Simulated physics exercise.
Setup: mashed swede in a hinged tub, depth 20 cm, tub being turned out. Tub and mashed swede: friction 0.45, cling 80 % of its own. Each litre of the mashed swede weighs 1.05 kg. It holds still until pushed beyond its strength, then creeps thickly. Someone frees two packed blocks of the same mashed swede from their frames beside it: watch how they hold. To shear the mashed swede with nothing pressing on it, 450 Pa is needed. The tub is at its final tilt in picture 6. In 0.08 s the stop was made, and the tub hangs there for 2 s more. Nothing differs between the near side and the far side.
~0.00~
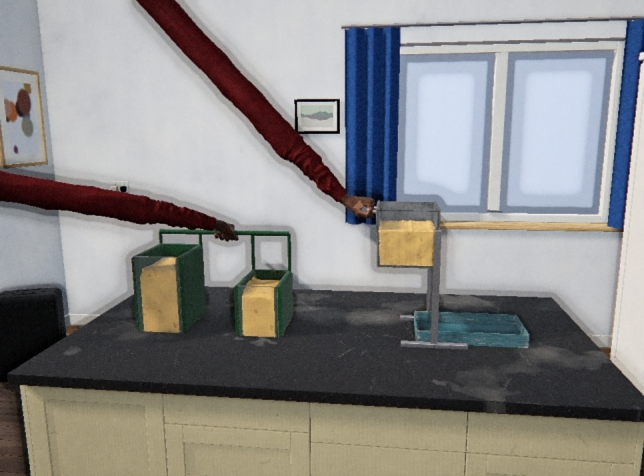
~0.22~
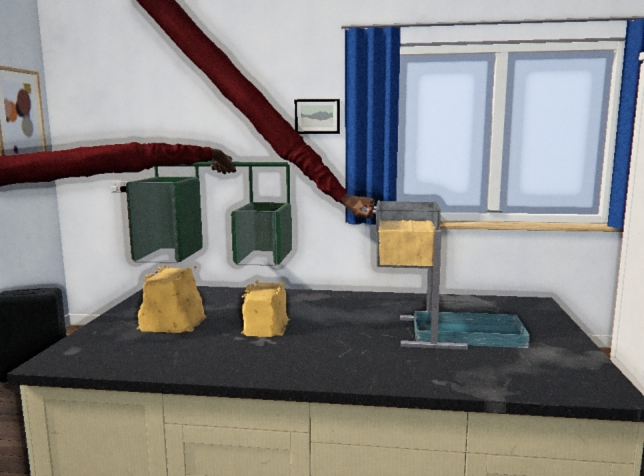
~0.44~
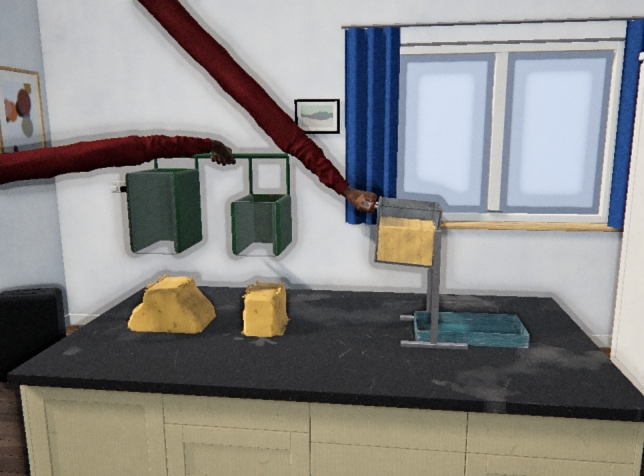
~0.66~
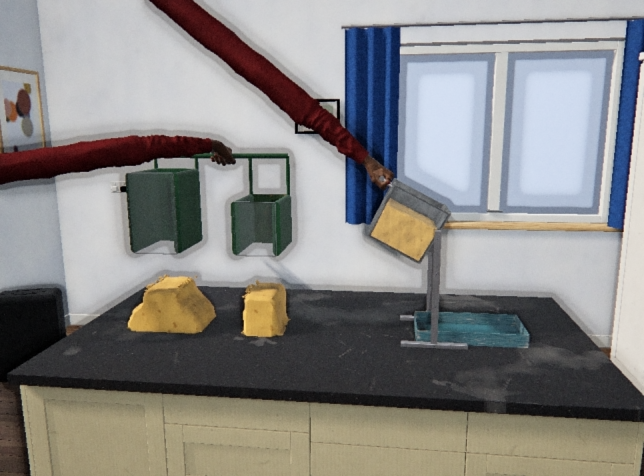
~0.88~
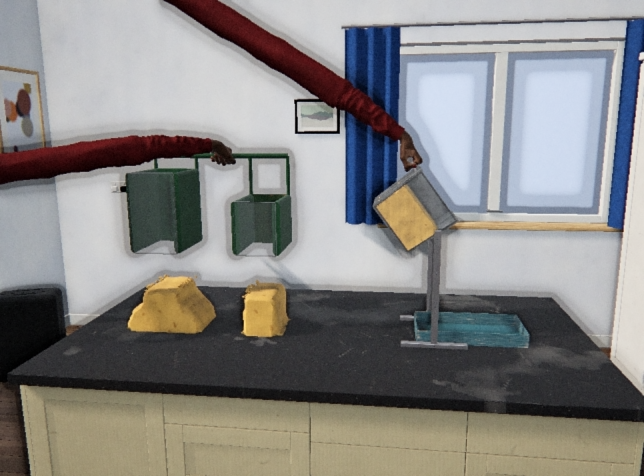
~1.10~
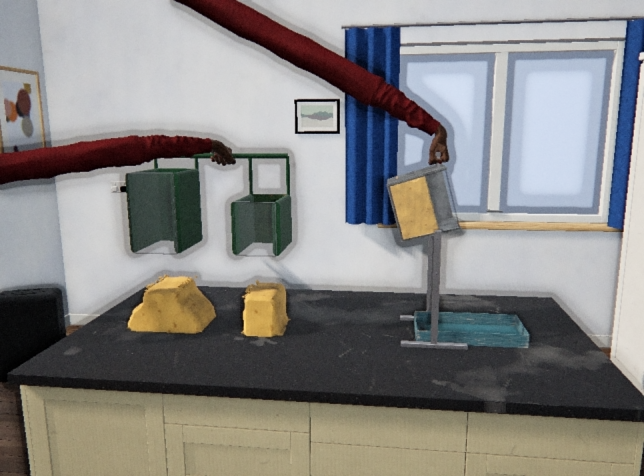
Red-sleeved arms lifting green moulds off two yellow mash blocks, the left one slumping, then steeply tilting a grey mash-filled tub.
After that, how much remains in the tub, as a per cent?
100 %.
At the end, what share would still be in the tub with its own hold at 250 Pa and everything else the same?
The share would be near 100 %.
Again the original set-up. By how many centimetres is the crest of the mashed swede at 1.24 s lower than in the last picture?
Around 0 cm below its level in the last picture.
After 1.24 s, the tub is at 75 degrees and holds 100 %.
After 1.41 s, the tub is at 75 degrees and holds 100 %.
After 1.58 s, the tub is at 75 degrees and holds 100 %.
After 1.75 s, the tub is at 75 degrees and holds 100 %.
After 3.10 s, at the end, the tub is at 75 degrees and holds 100 %.
